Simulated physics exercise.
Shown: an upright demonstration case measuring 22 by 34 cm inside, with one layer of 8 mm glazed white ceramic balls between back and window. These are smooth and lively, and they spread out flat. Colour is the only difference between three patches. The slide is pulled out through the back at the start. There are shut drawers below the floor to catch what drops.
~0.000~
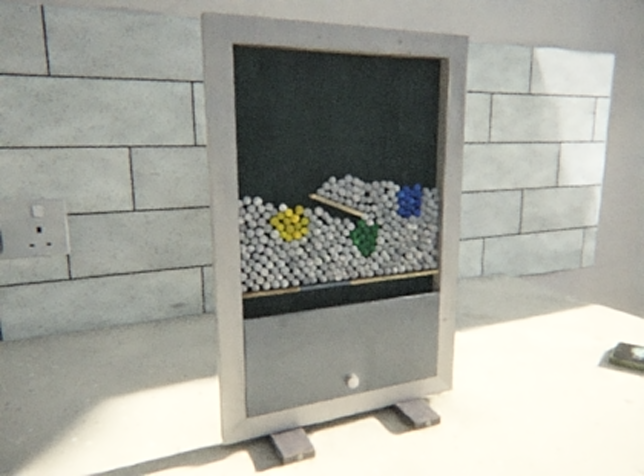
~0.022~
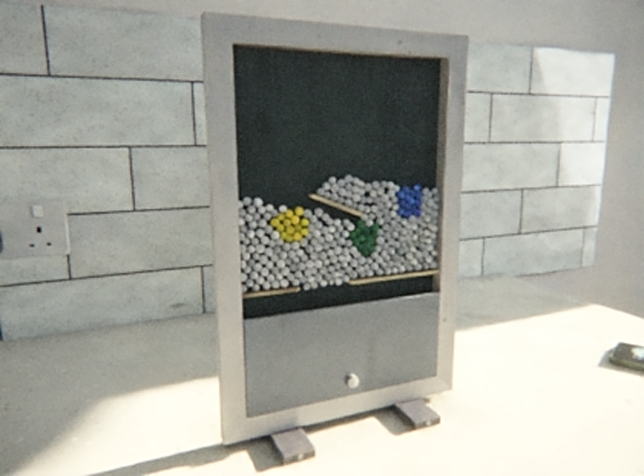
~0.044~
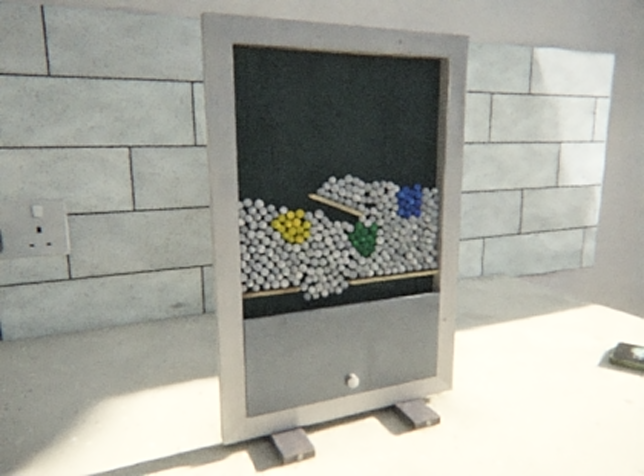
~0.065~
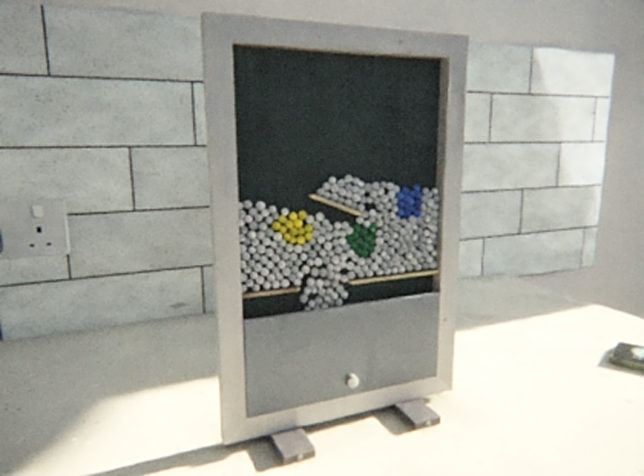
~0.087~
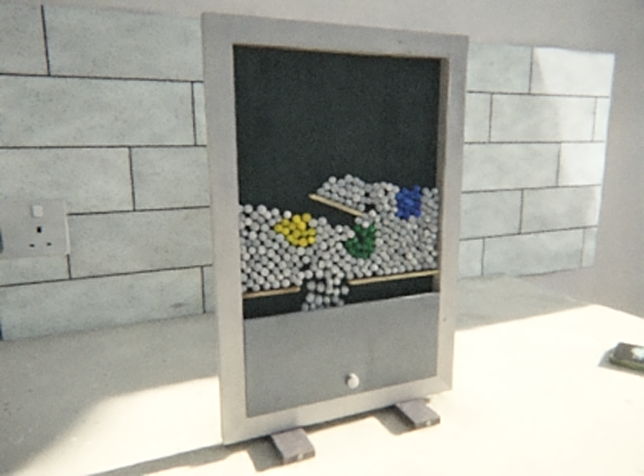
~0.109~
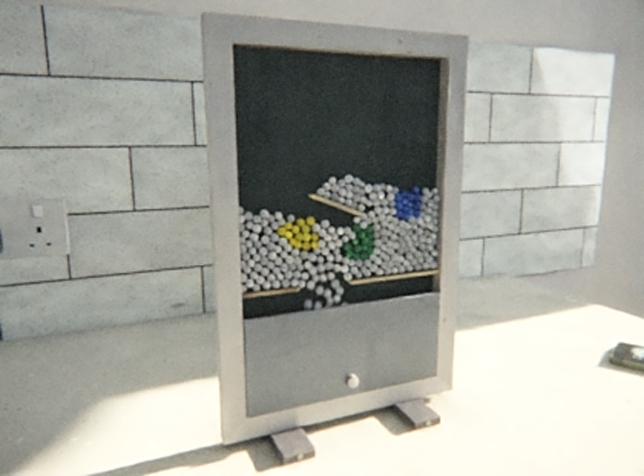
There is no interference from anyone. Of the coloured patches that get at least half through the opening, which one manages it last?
Blue.
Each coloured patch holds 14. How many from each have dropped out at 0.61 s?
The blue patch has 0 out, the yellow patch 14, the green patch 14.
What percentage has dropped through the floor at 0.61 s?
Some 60 percent by that moment.
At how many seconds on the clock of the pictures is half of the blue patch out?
It happens at about 0.8 s.
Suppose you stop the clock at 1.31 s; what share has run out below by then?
Close to 80 percent at that moment.
After 0.26 s, 25 % are out; out of 14, blue 0, yellow 4, green 0.
After 0.61 s, 60 % are out; out of 14, blue 0, yellow 14, green 14.
After 1.31 s, 80 % are out; out of 14, blue 14, yellow 14, green 14.
At rest by 3.5 s, 85 % are out; out of 14, blue 14, yellow 14, green 14; half out at blue 0.78 s, yellow 0.32 s, green 0.35 s.
